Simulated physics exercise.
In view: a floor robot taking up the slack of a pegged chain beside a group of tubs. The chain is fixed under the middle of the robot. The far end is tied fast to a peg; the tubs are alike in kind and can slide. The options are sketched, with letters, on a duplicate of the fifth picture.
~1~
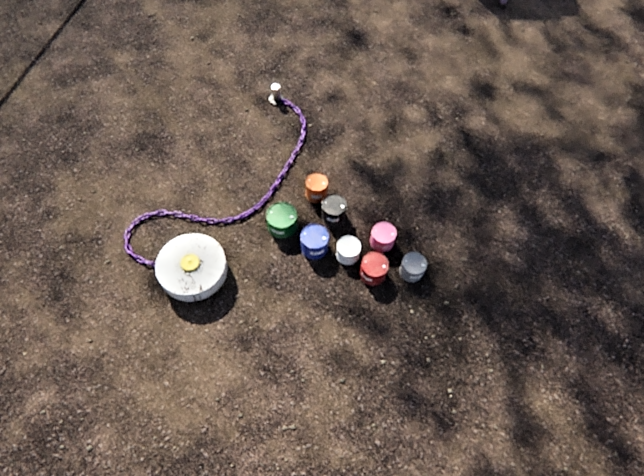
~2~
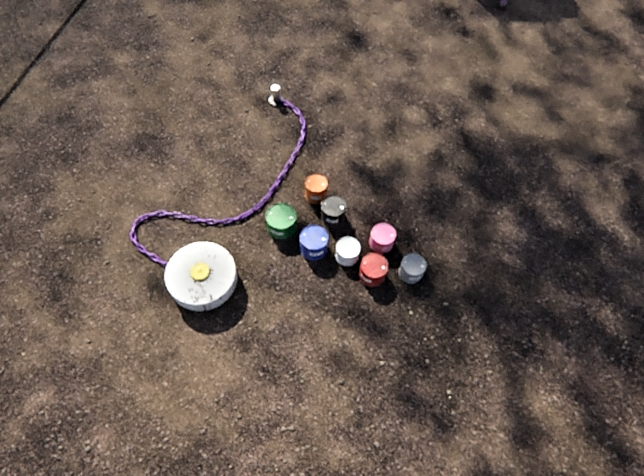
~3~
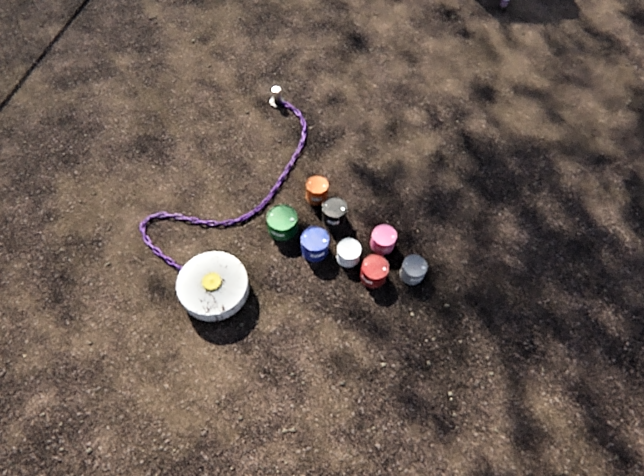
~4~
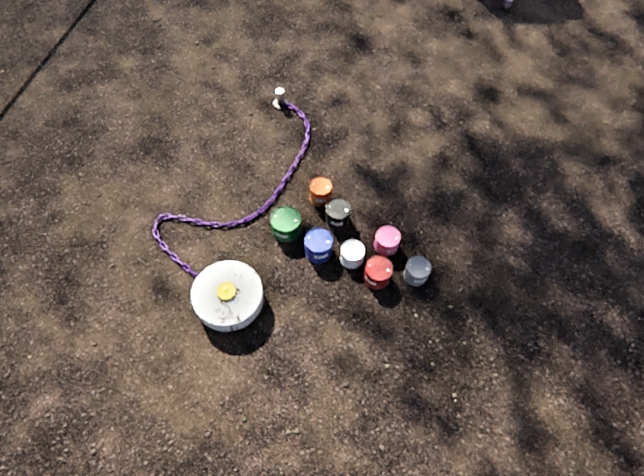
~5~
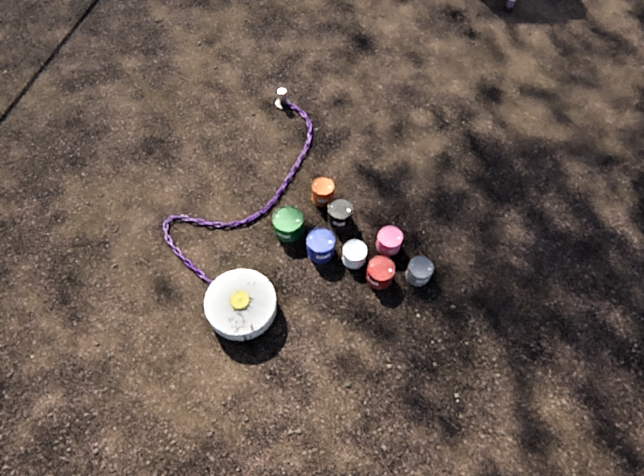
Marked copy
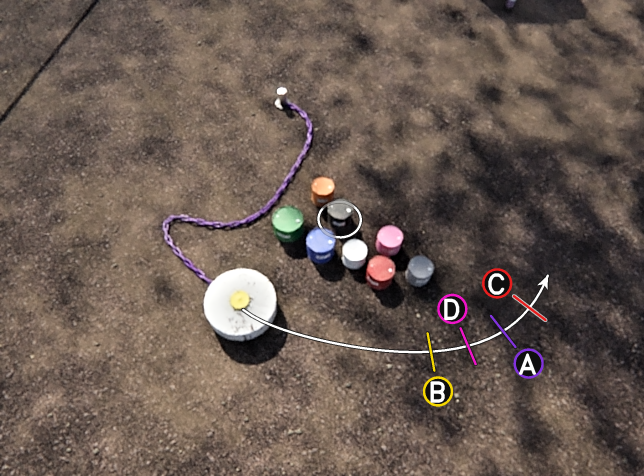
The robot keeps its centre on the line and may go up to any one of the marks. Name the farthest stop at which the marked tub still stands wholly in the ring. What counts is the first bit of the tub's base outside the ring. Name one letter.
C is the last safe stop.
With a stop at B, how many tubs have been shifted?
By then, none.
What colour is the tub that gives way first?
The green tub.
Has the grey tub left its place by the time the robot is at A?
No.
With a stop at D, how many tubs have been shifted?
The count is none.
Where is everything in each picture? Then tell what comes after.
In the first picture, pink tub (383, 237); red tub (374, 269); blue tub (315, 242).
In the second picture, robot (202, 277); black tub (333, 211).
In the third picture, robot (214, 287); orange tub (317, 191).
In the fourth picture, robot (228, 296); peg (281, 98).
In the fifth picture, robot (241, 305); pink tub (389, 241); red tub (380, 273); blue tub (321, 246).
On the copy, A at (503, 331); B at (431, 352); C at (530, 308); D at (468, 346); the ring at (340, 219); the route from (243, 310) via (422, 352) to (548, 275).
On C. First, robot (346, 341); black tub (340, 214).
Then, robot (460, 345); black tub (340, 214).
Finally, robot (534, 303); red tub (385, 264); blue tub (335, 235); black tub (342, 214); green tub (315, 217); the black tub is still in its ring.
By contrast, A is safe but short; B is safe but short; D is safe but short.
